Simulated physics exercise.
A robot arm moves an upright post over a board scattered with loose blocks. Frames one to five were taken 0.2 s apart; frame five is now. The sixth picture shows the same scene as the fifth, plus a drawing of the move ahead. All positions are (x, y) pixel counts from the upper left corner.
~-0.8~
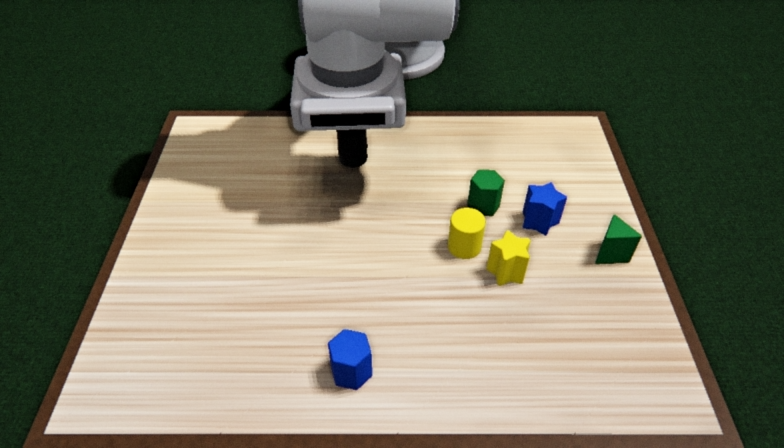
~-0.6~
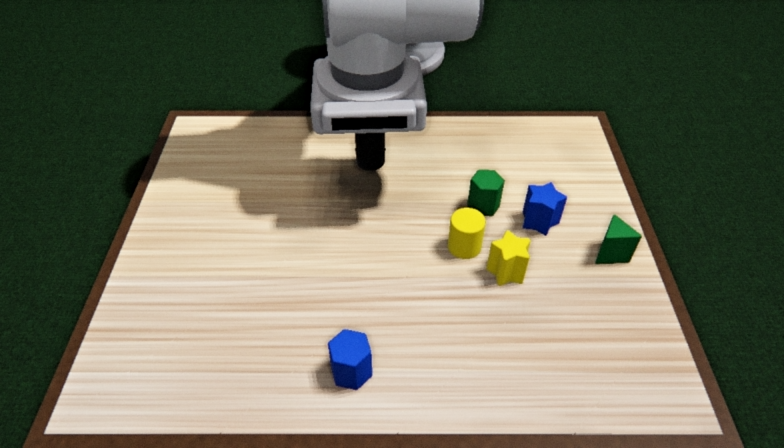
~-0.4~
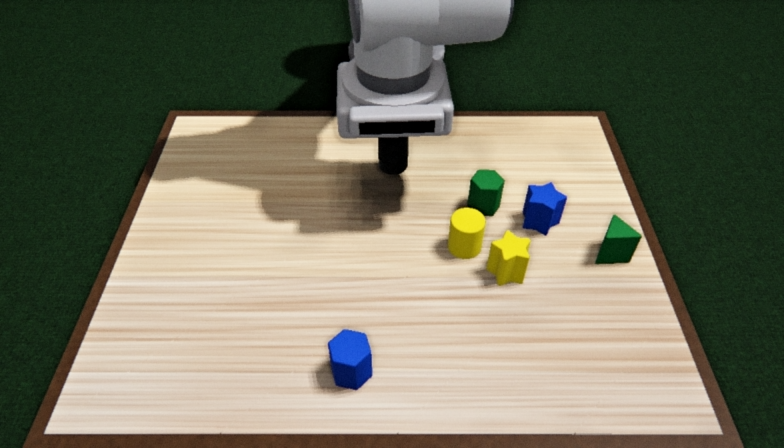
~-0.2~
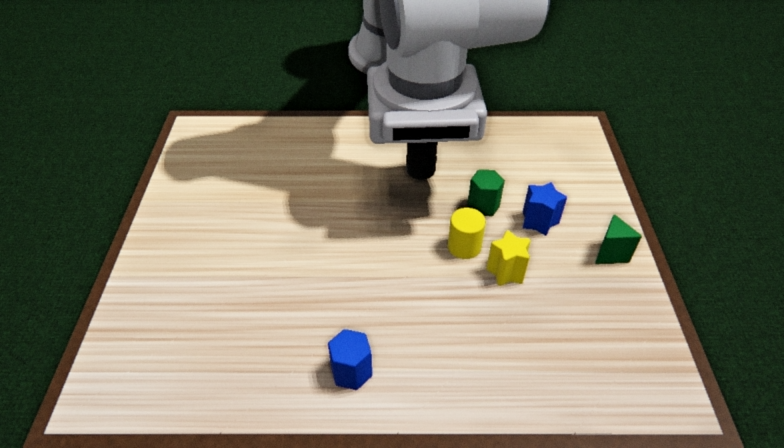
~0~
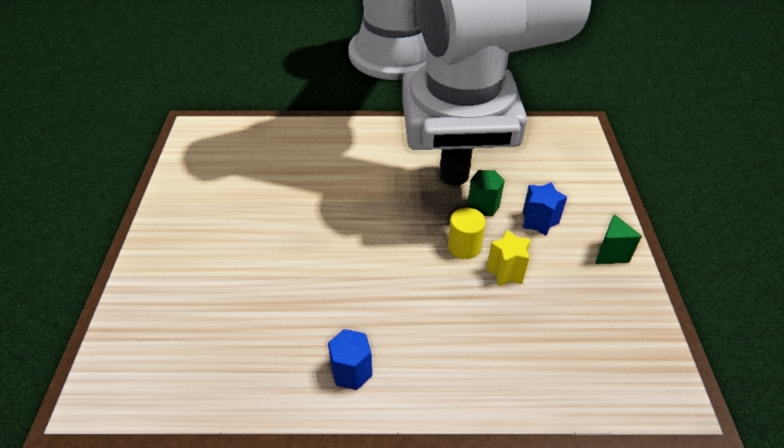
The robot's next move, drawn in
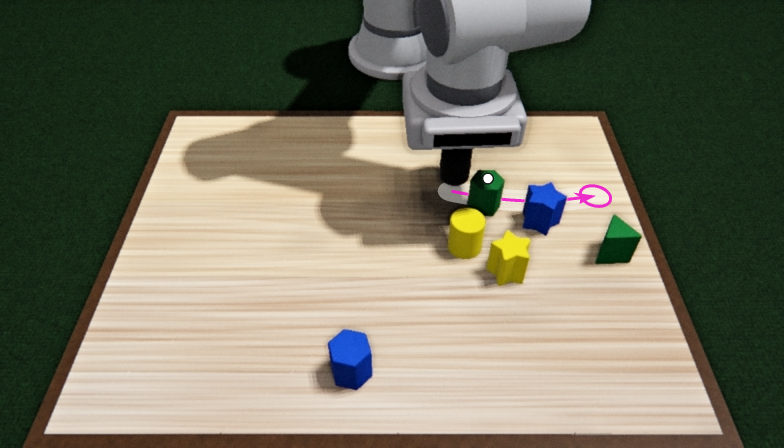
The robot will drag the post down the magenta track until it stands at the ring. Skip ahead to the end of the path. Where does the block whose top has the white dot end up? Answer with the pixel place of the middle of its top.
At roughly (524, 194).
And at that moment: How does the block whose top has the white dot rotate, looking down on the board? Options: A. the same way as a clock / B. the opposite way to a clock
That would be A.
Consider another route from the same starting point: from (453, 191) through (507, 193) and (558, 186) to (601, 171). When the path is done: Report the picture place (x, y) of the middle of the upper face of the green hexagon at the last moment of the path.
Close to (512, 186).
The drawn path runs from (453, 191) by way of (500, 199) and (549, 201) to (595, 196); the dot is on the green hexagon.
The first path, step by step. One third of the way, post (504, 185); green hexagon (519, 192), turned 40° clockwise; blue star block (552, 196).
Two thirds of the way, post (554, 186); green hexagon (524, 194), turned 60° clockwise; blue star block (556, 197).
At the end, post (601, 181); yellow circle not moved; green hexagon (524, 194), turned 60° clockwise; blue star block (556, 197).
